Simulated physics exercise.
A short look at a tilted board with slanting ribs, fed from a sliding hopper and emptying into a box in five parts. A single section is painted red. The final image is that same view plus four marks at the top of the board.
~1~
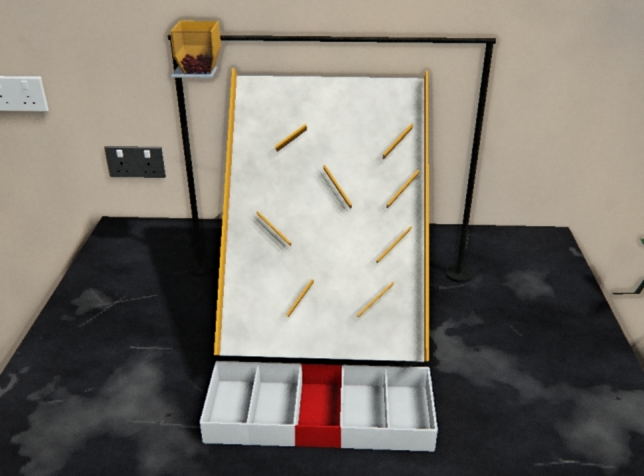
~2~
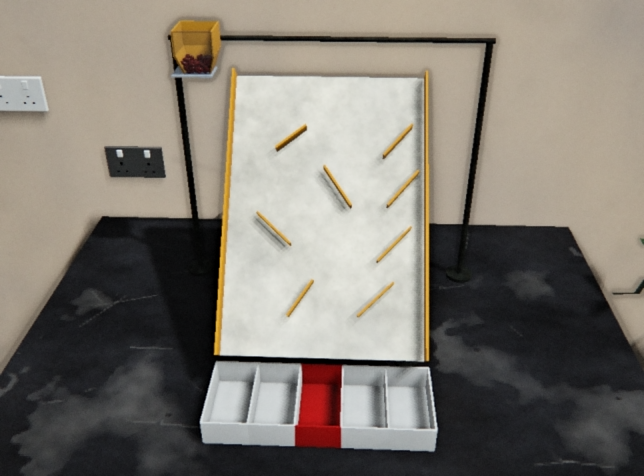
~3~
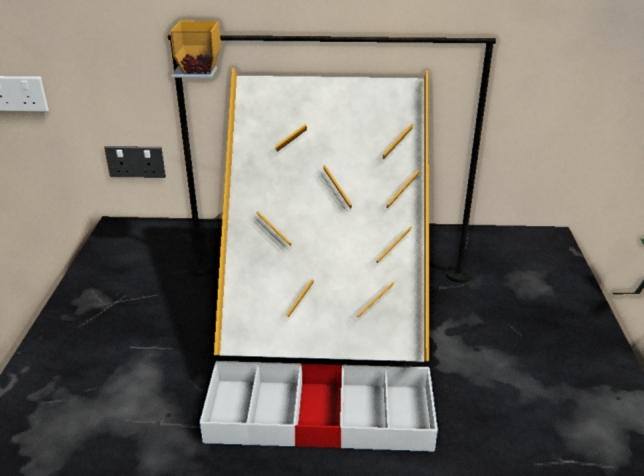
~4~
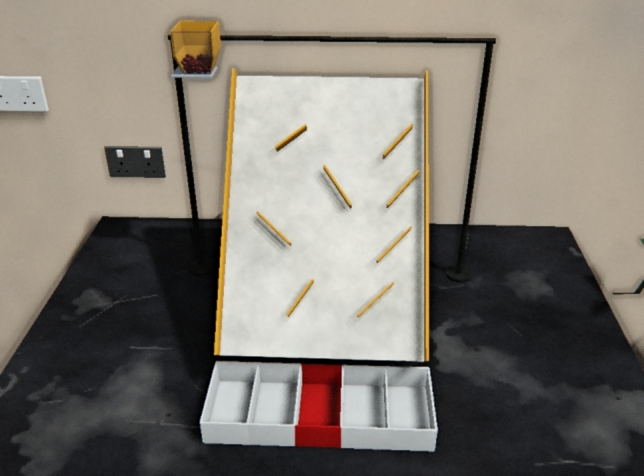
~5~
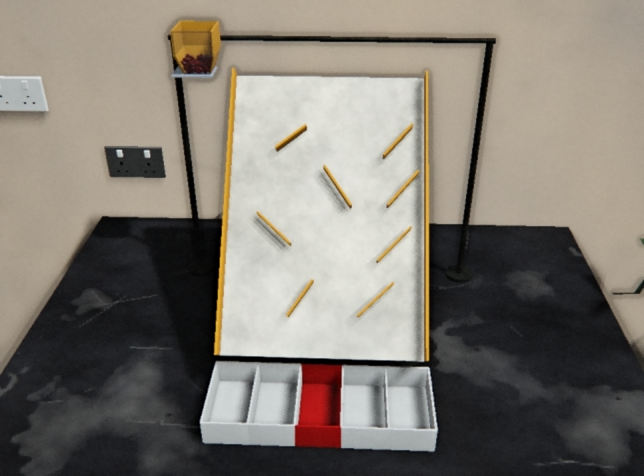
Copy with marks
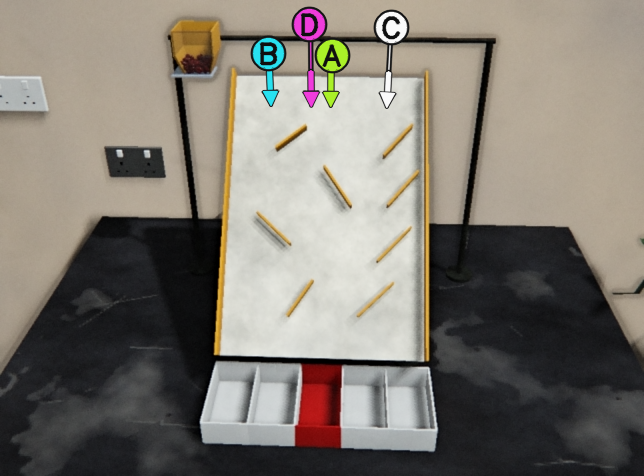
A tilted, pale mottled board with yellow side rails and slanting yellow ribs stands on a dark, patchy worktop against a beige wall with sockets at left, seen from the front and slightly above. A black frame rises behind it, an amber hopper of dark reddish beans sits at its upper left, and a white five-part box with a red middle section lies below. Nothing visibly moves, and the camera stays still.
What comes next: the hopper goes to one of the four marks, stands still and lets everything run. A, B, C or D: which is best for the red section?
Mark C does it best.
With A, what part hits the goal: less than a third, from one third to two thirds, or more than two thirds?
From one third to two thirds.
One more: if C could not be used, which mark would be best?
The answer is A.
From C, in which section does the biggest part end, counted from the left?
The third.
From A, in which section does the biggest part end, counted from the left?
The third from the left.
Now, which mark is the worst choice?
It is B.
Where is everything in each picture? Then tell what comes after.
In the first picture, hopper near (200, 62), kidney beans, door shut.
In the second picture, ribs (275, 147) to (306, 124), (384, 155) to (413, 124), (324, 165) to (351, 205).
In the third picture, ribs (388, 205) to (419, 170), (257, 211) to (290, 243), (378, 261) to (411, 227).
In the fourth picture, ribs (287, 316) to (313, 279), (358, 316) to (394, 282).
In the fifth picture, red section near (318, 435), number 3 of 5 from the left.
On the marked copy, mark A meets the board at (330, 101); mark B meets the board at (270, 100); mark C meets the board at (387, 102); mark D meets the board at (311, 101).
With A, close to two thirds in the red section, close to a third in other sections, only a few outside the box.
With B, a small share in the red section, all but a few in other sections.
With C, the bulk in the red section, a small share in other sections.
With D, close to a third in the red section, close to two thirds in other sections, only a few outside the box.
